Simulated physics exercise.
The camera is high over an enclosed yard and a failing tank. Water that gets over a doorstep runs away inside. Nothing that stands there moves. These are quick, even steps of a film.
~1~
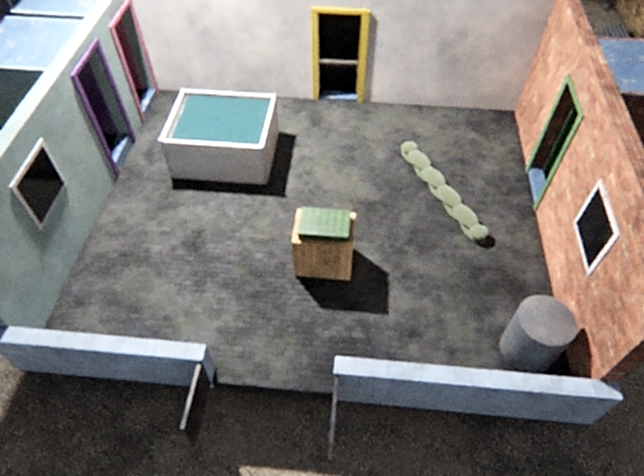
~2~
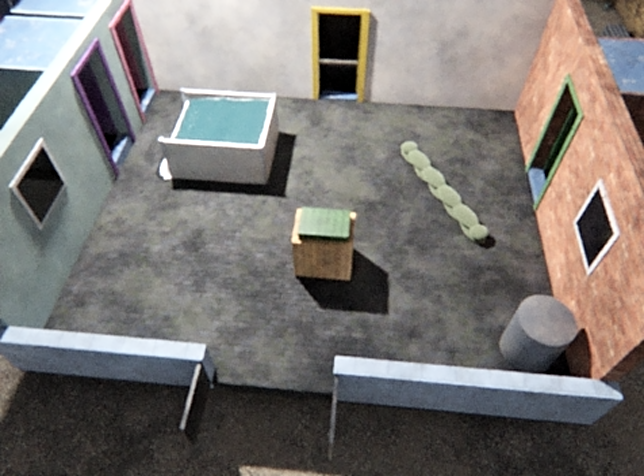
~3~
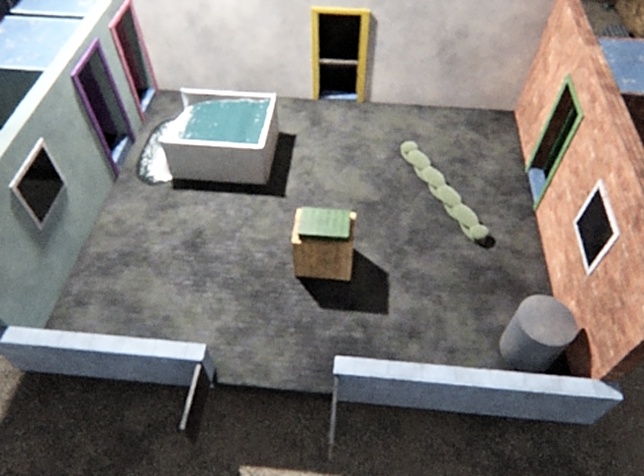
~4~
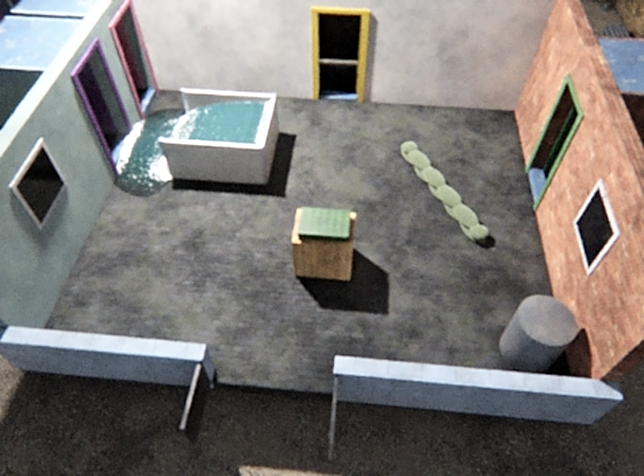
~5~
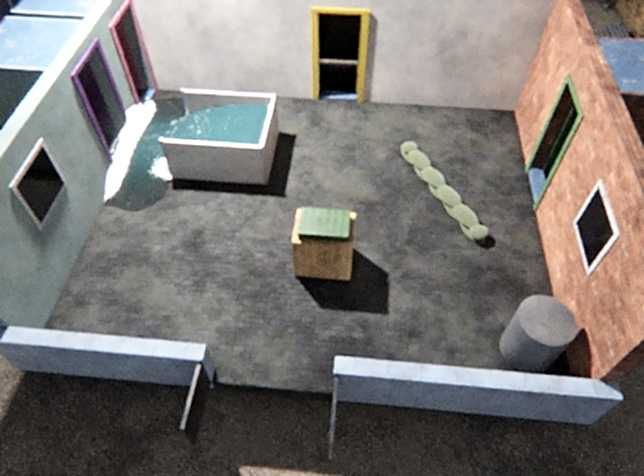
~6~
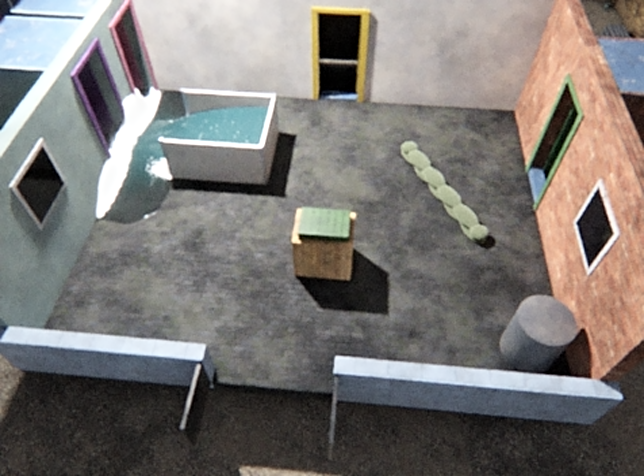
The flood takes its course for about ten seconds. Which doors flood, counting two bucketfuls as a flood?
One by one: The green door holds within the limit; the purple door floods; the yellow door holds within the limit; the pink door floods.
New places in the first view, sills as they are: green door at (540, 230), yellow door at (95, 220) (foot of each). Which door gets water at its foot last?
It is the one in green.
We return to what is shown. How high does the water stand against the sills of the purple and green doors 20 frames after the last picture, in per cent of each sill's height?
Near 60 and 0 in a hundred.
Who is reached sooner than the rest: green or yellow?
I say the yellow-painted one.
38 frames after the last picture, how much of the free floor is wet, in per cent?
Some 70 per cent.
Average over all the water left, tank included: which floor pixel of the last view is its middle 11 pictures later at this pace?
Around (176, 162).
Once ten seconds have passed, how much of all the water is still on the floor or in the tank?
I make it 78 per cent.
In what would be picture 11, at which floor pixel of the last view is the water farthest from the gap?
Close to (50, 318).
A moment on, water covers 15 % of the floor; the green door not reached, the purple door far over two buckets in, the yellow door not reached, the pink door under two buckets in.
Next, water covers 25 % of the floor; the green door not reached, the purple door far over two buckets in, the yellow door not reached, the pink door over two buckets in.
Then, water covers 45 % of the floor; the green door not reached, the purple door far over two buckets in, the yellow door wet at the sill, nothing in, the pink door far over two buckets in.
Later, water covers 70 % of the floor; the green door wet at the sill, nothing in, the purple door far over two buckets in, the yellow door wet at the sill, nothing in, the pink door far over two buckets in.
In the end, water covers 90 % of the floor; the green door wet at the sill, nothing in, the purple door far over two buckets in, the yellow door wet at the sill, nothing in, the pink door far over two buckets in.
